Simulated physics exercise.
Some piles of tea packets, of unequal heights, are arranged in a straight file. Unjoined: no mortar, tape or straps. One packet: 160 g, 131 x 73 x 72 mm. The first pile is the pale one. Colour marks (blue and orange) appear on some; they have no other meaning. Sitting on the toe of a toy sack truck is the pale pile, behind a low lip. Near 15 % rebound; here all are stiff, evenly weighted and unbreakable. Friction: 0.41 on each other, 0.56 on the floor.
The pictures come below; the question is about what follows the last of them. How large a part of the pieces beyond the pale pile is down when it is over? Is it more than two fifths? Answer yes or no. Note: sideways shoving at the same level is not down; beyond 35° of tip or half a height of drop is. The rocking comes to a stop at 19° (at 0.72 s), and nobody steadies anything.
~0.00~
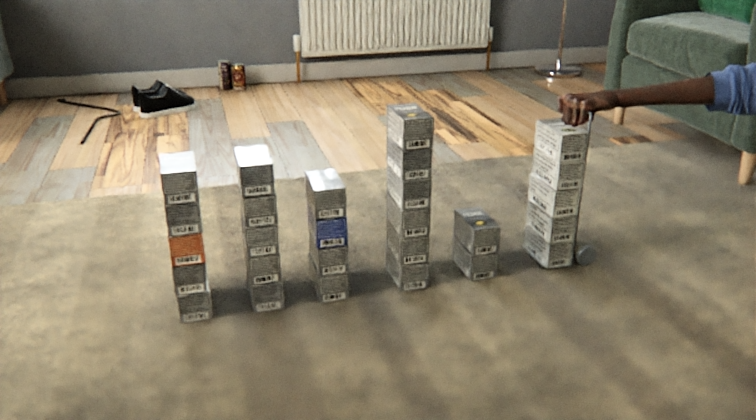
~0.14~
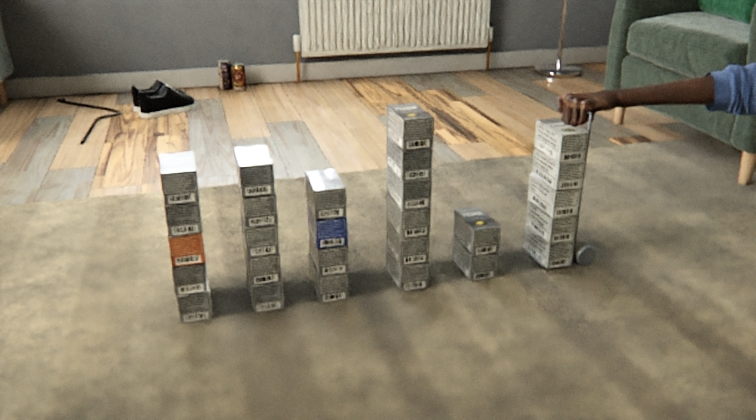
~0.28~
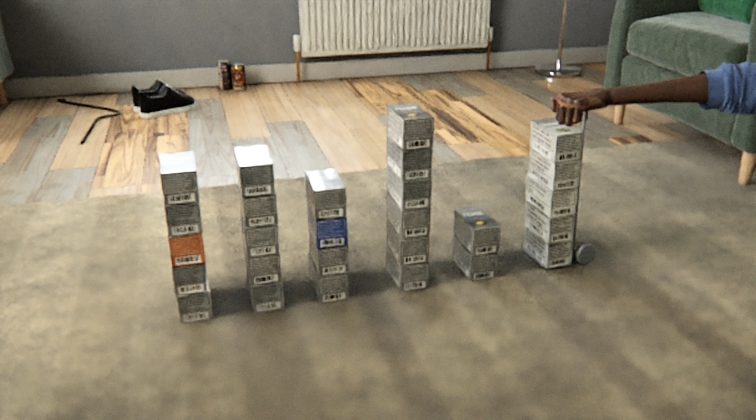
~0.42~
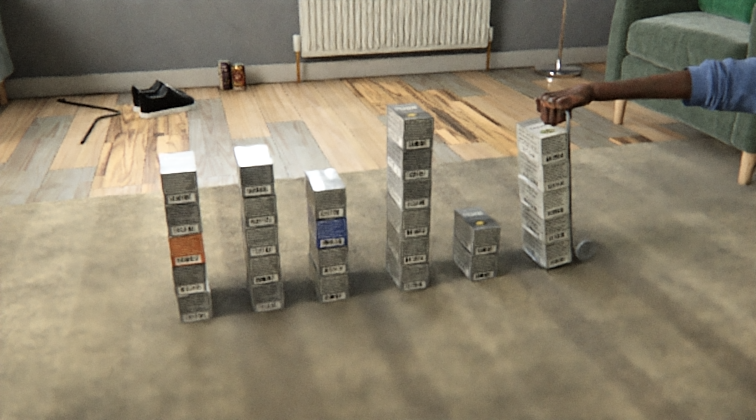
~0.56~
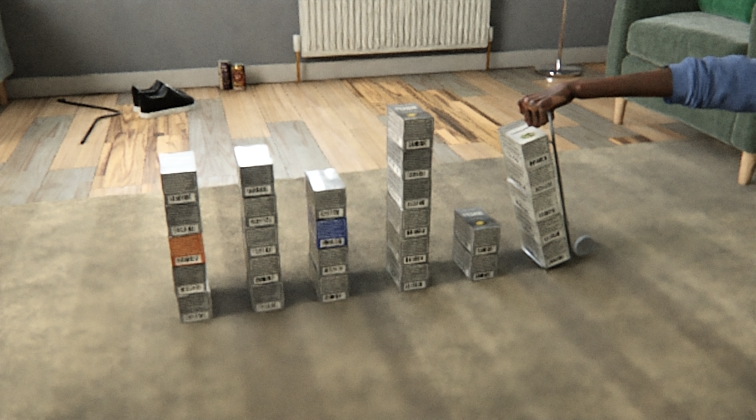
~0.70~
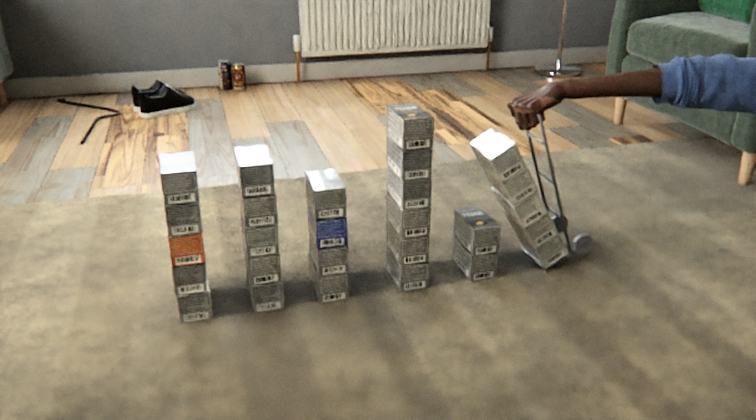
No.
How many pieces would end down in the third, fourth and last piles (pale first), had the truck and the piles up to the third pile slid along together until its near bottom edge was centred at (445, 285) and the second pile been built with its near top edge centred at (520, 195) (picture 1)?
Result: Third pile 6, fourth pile 3, last pile 5.
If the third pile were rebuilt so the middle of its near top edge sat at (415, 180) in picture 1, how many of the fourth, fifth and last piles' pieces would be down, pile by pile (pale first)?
Down by pile: Fourth 0, fifth 0, last 0.
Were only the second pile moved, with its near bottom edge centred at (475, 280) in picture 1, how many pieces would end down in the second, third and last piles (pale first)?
You'd end with the second pile at 0, the third at 0 and the last at 0 down.
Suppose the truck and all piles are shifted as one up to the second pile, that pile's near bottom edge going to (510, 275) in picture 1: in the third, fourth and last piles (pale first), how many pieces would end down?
In that case third pile 0, fourth pile 0, last pile 0.
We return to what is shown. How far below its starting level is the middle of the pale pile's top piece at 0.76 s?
4 cm.
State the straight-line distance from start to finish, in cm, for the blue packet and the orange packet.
For blue it's roughly 0 cm, and for orange it's roughly 0 cm.
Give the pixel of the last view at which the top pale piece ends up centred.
It ends up centred around (438, 221) in the last view.
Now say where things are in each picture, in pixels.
In the first frame (we follow the side turned to the camera), truck frame (587, 146) 0° forward; orange packet (187, 251); blue packet (332, 234); no other piece has moved.
The second frame shows truck frame (587, 146) 0° forward; orange packet (187, 251).
The third frame shows truck frame 3° forward; blue packet (332, 234).
The fourth frame shows truck frame (569, 144) 9° forward, top of the pale pile leaning 9°; orange packet (187, 251); no other piece has moved.
The fifth frame shows truck frame (555, 145) 15° forward, top of the pale pile leaning 17°; orange packet (187, 251); no other piece has moved.
The sixth frame shows truck frame (547, 145) 19° forward, top of the pale pile leaning 29°; orange packet (187, 251); blue packet (332, 234); no other piece has moved.
Around 0.76 s, 5 of the pale pile down; none of the 22 other packets down.
Around 0.94 s, 4 of the pale pile down; none of the 22 other packets down, 5 disturbed.
Around 1.38 s, 5 of the pale pile down; none of the 22 other packets down, 5 disturbed.
Finally (1.8 s), 5 of the pale pile down; none of the 22 other packets down, 5 disturbed; blue packet unmoved; orange packet unmoved. That is 0 per cent. Seen by the last camera, middles, blue packet near (327, 222), orange packet near (186, 238).
